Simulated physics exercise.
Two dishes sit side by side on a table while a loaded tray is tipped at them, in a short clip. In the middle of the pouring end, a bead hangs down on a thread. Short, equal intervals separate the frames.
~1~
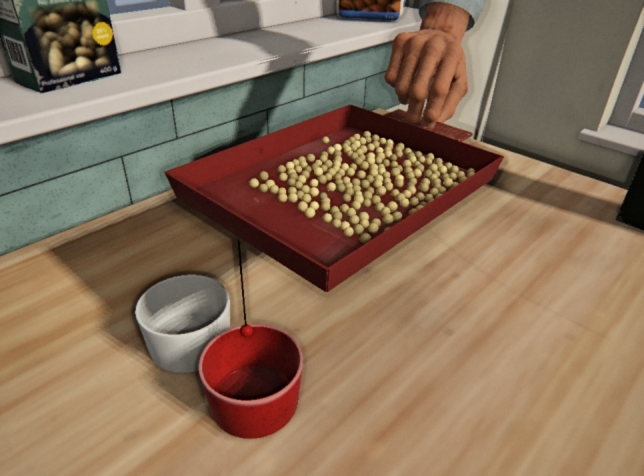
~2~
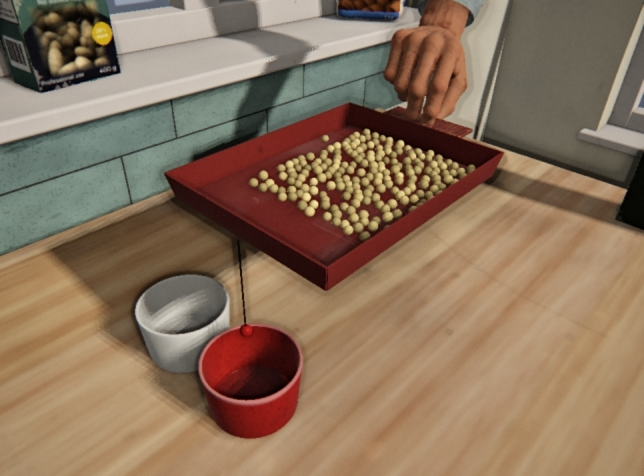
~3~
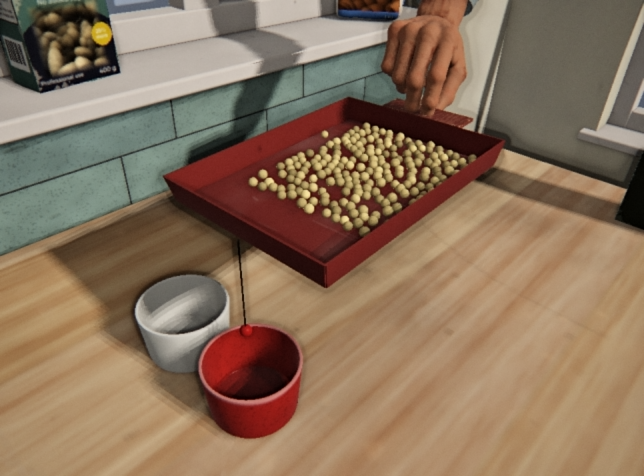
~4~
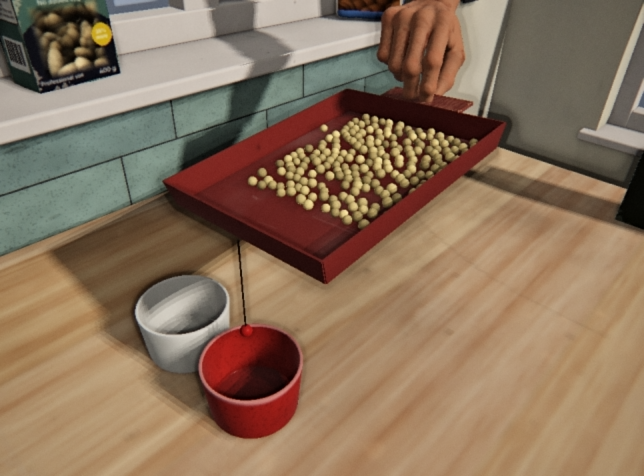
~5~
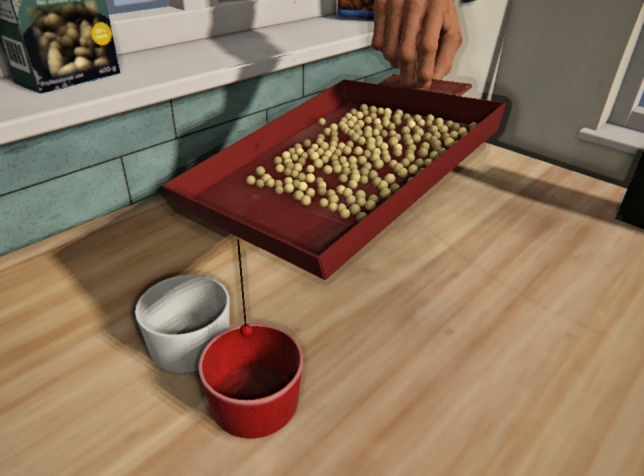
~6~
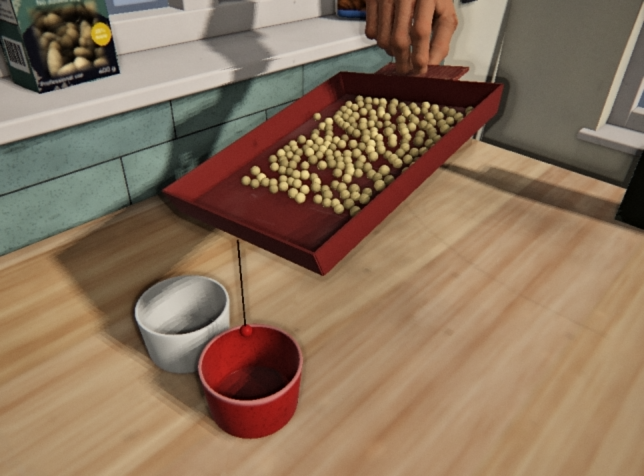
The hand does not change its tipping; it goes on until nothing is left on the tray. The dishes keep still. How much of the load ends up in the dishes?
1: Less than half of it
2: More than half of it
Answer: 2.
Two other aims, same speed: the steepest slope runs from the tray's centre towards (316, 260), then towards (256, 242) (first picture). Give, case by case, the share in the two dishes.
For the first aim it is 10 in a hundred, for the second 10 in a hundred.
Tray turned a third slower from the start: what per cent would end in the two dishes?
Close to 100 in a hundred.
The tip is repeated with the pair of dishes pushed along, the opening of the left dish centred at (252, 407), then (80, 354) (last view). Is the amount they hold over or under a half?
In turn: Below a half; under half.
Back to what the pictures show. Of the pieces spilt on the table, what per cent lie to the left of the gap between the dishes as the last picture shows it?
That's about 60 per cent of the spill.
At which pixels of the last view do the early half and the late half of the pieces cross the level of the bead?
The opening half passes (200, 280), the closing half (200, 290).
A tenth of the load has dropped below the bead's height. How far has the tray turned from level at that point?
It is at around 85 degrees by then.
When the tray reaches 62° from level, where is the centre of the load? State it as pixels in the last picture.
Look around (220, 194) in the last picture.
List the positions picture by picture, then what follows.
In the first picture, corners of the pouring end near (173, 172) and (328, 263), level; middle of the load near (370, 179), soya beans; left dish near (148, 343); right dish near (213, 407); bead on its thread near (246, 331).
In the second picture, corners of the pouring end near (172, 173) and (327, 262), level; middle of the load near (369, 177).
In the third picture, corners of the pouring end near (171, 175) and (325, 259), tipped barely, lowest at the left corner; middle of the load near (369, 172).
In the fourth picture, corners of the pouring end near (170, 180) and (322, 255), tipped a little, lowest at the left corner; middle of the load near (369, 163).
In the fifth picture, corners of the pouring end near (170, 184) and (318, 251), tipped a little, lowest at the left corner; middle of the load near (367, 154).
In the sixth picture, corners of the pouring end near (169, 188) and (314, 247), tipped clearly, lowest at the left corner; middle of the load near (361, 147); left dish near (147, 344); right dish near (213, 407).
Shortly afterwards, tray tipped steeply; all but a few on the tray; only a few outside both; only a few in the air.
Next, tray tipped past a quarter turn; the bulk on the tray; near a quarter in the left dish; only a few outside both; a little in the air.
Some moments later, tray tipped past a quarter turn; all but a few in the left dish; a little outside both.
In the end, tray tipped past a quarter turn; none at all in the right dish; all but a few in the left dish; a little outside both.
